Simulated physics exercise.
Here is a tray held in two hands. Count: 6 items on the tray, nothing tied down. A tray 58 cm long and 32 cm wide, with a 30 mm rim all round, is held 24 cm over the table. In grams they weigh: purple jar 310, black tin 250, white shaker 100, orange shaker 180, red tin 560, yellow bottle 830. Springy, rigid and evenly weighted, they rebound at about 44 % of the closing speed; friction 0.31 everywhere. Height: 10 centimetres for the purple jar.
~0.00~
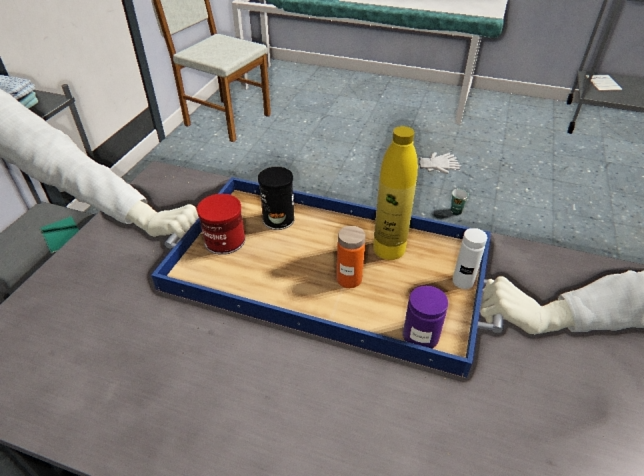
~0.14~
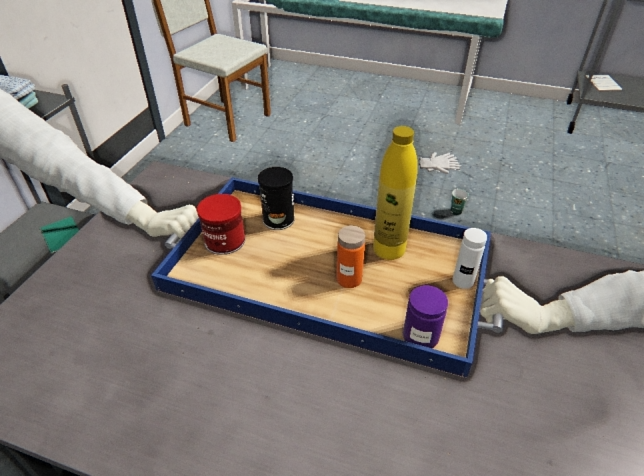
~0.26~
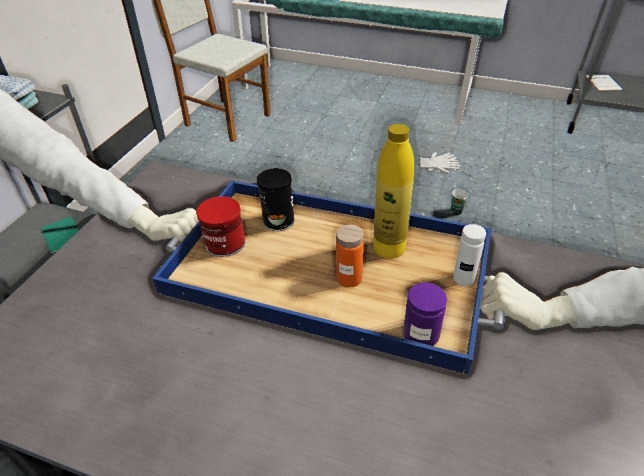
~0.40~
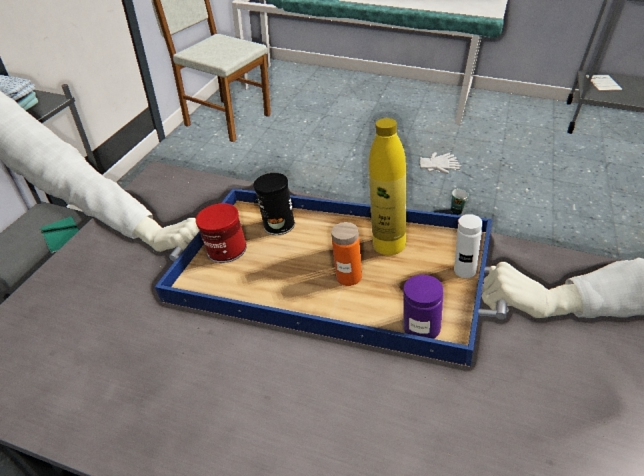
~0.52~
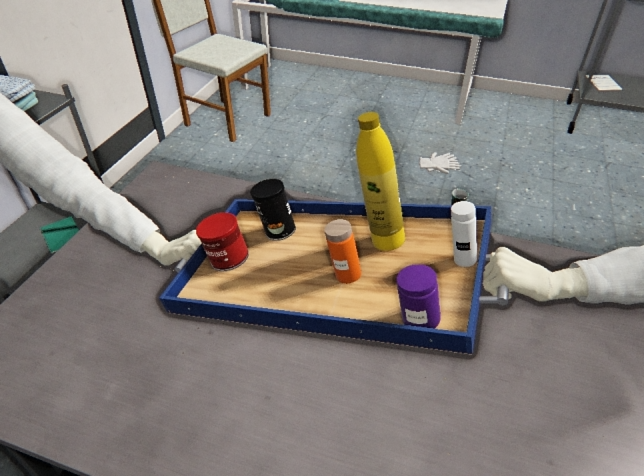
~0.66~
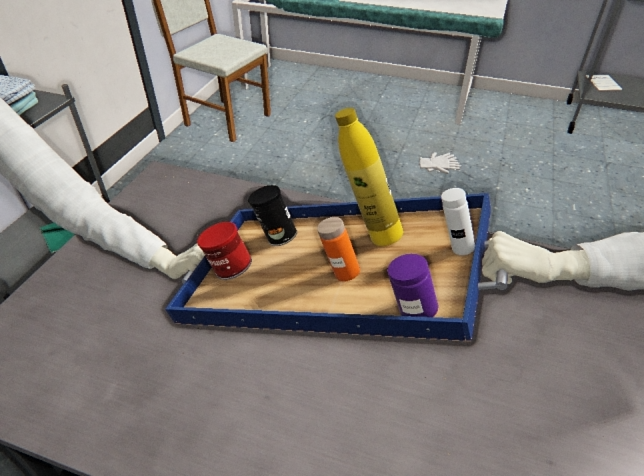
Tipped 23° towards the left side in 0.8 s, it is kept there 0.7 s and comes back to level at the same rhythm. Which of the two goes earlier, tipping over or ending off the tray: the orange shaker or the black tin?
Of the two named, the latter goes first.
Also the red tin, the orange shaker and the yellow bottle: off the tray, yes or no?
When everything stops, the red tin is still in bounds, the orange shaker is still in bounds, and the yellow bottle is out of bounds.
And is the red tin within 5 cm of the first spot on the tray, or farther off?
As for the red tin, it stays where it was.
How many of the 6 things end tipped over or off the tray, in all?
I get 4.
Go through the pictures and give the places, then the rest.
In the first frame, tray level; orange shaker (350, 258); black tin (277, 199).
In the second frame, tray level; red tin (222, 225); yellow bottle (396, 196).
In the third frame, tray at 2°, left edge down; purple jar (424, 316); white shaker (469, 256).
In the fourth frame, tray at 6°, left edge down; red tin (222, 233); yellow bottle (388, 190).
In the fifth frame, tray at 13°, left edge down; purple jar (419, 299); white shaker (464, 235).
In the sixth frame, tray at 19°, left edge down; orange shaker (339, 250); black tin (274, 216).
Around 1.06 s, tray at 23°, left edge down; black tin shifted 10 cm near (239, 223); orange shaker shifted 8 cm near (299, 252); yellow bottle tipped 57° against what carries it.
Around 1.36 s, tray at 23°, left edge down; black tin now off the tray; orange shaker shifted 22 cm near (241, 257); yellow bottle on its side.
Around 1.66 s, tray at 23°, left edge down; yellow bottle now off the tray; orange shaker shifted 23 cm near (239, 257); purple jar tipped 22° against what carries it.
Around 2.26 s, tray at 1°, left edge down; purple jar now off the tray; orange shaker shifted 23 cm near (238, 234); white shaker on its side.
Finally (3.4 s), off the tray, purple jar, black tin and yellow bottle; on their side or leaning hard on the tray, white shaker; not toppled but over 5 cm from the start, orange shaker; red tin still in place (within 5 cm). Final places as that camera would see them, orange shaker near (239, 232), black tin near (235, 235). Orange shaker was never lost; black tin went at 1.16 s.
